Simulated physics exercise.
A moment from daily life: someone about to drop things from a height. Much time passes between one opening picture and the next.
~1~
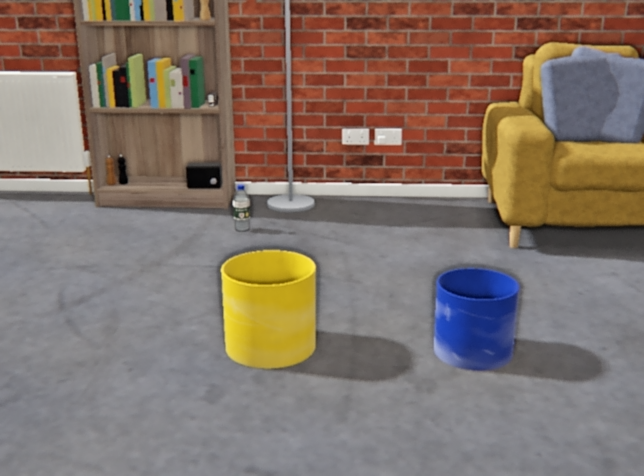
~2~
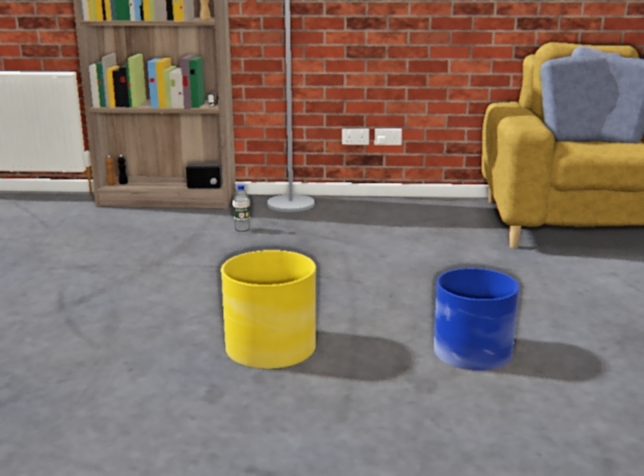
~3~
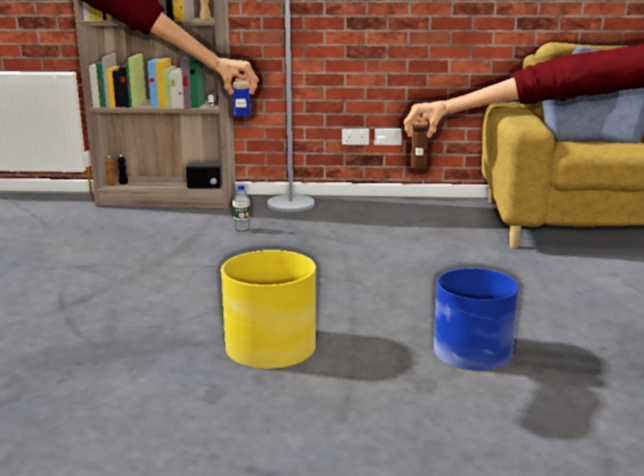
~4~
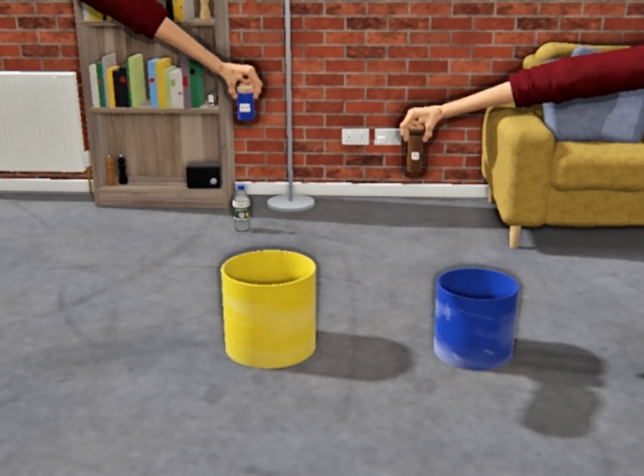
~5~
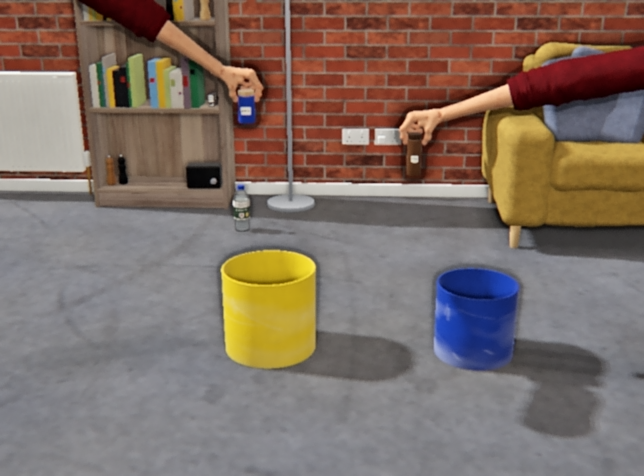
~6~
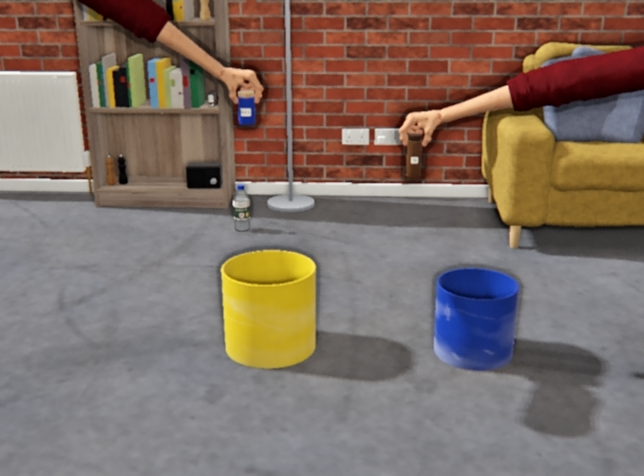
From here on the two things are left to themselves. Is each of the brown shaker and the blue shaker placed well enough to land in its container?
The brown shaker is not, the blue shaker is.
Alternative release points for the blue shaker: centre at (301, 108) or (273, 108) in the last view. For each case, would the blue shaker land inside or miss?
One after another: It lands inside; drops into the container.
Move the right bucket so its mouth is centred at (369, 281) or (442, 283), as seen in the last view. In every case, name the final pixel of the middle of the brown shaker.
Near (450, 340) and (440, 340).
Then, 0.26 s after the last picture, brown shaker falling near (412, 226); blue shaker falling near (249, 180).
At rest, the brown shaker falls beside it, near (407, 333); the blue shaker is caught, near (255, 331).
